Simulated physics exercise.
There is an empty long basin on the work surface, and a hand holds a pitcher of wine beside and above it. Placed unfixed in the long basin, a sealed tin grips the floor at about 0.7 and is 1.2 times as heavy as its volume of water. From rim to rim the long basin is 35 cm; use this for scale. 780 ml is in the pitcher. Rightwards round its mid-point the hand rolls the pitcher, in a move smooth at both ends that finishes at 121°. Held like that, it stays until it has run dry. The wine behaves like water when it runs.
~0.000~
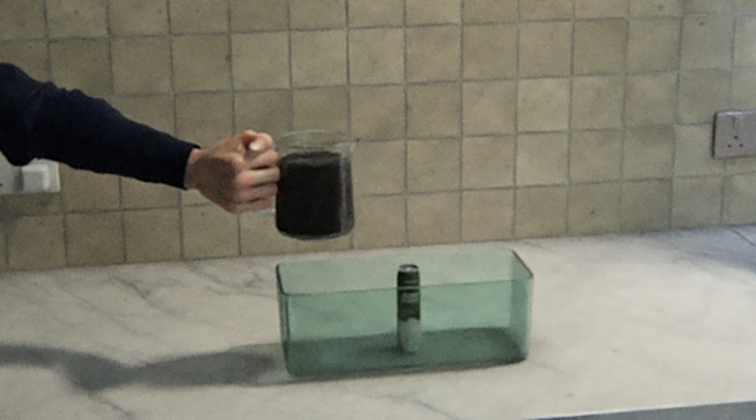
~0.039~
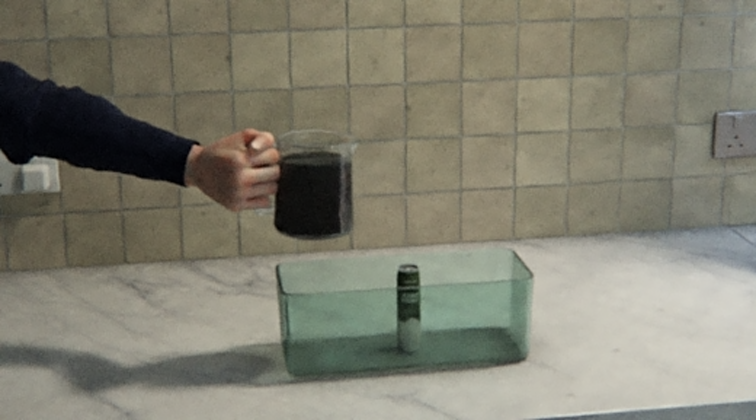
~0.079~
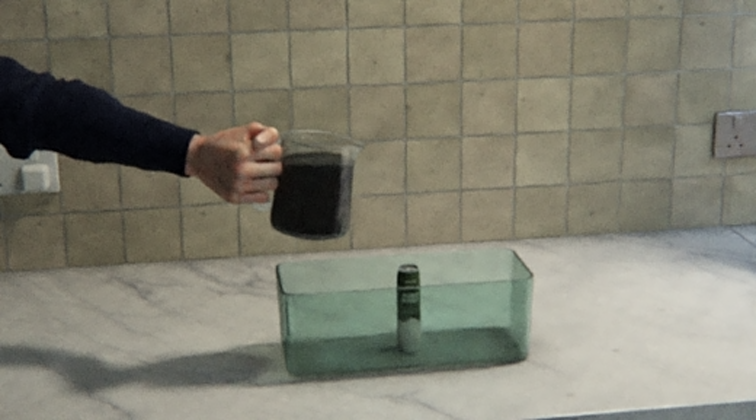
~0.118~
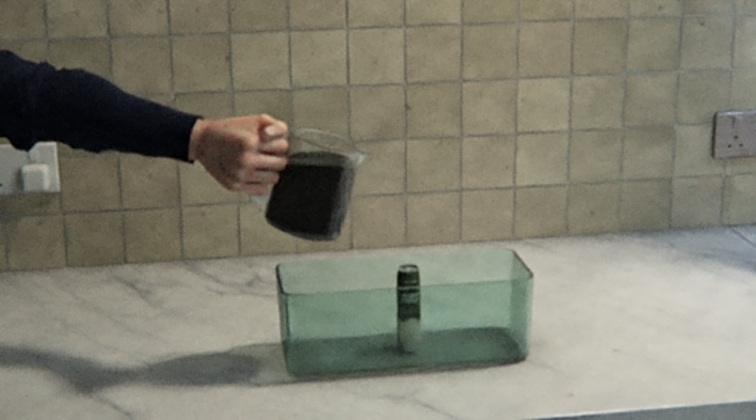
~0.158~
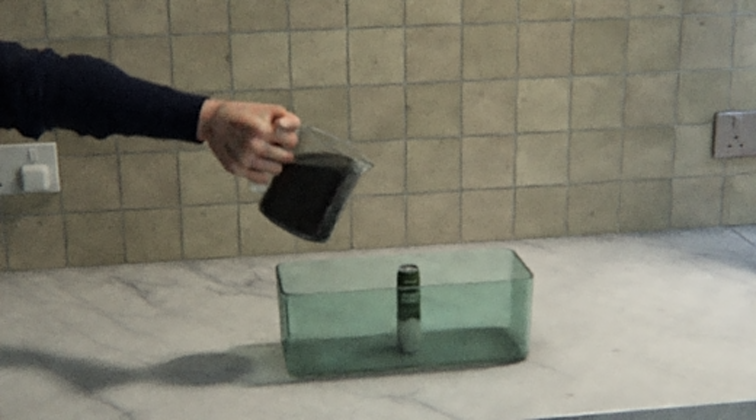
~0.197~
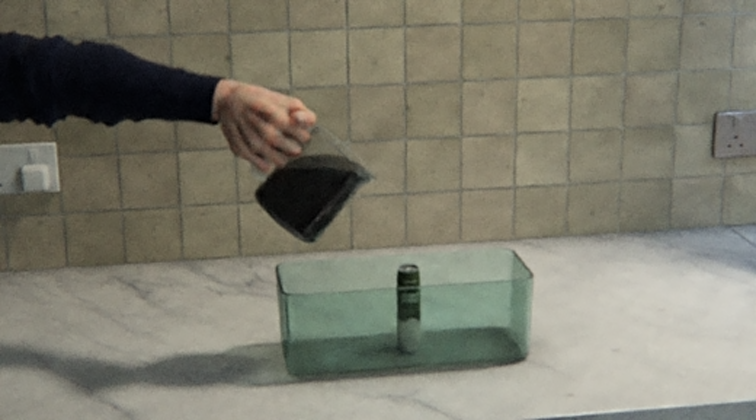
A hand gradually tilts a pitcher of dark liquid rightwards above a long green basin.
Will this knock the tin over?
You'll see it capsize.
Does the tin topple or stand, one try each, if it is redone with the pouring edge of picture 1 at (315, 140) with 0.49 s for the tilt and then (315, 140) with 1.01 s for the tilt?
Try 1: Still standing; try 2: Still standing.
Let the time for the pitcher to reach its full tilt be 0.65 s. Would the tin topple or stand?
With that tilt, the tin tips.
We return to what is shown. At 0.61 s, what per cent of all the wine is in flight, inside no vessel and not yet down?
I'd put it at about 10 per cent of the liquid.
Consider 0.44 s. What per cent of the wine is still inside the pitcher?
Close to 52 percent of the liquid remains at that time.
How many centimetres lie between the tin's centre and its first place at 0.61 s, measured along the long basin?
3 cm, roughly.
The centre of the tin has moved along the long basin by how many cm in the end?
It finishes around 10.5 cm from where it began.
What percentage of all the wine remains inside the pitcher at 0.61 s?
Around 9 in a hundred is still there.
After 0.44 s the tilt is 117° and 51 per cent is still to pour; the tin stands where it began.
After 0.61 s the tilt is 121° and 9 per cent is still to pour; the tin stands 3 cm from where it began.
After 0.79 s the tilt is 121° and 0 per cent is still to pour; the tin leans 27°.
After 0.99 s the tilt is 121° and 0 per cent is still to pour; the tin lies on its side.
In the end the tin lies on its side.
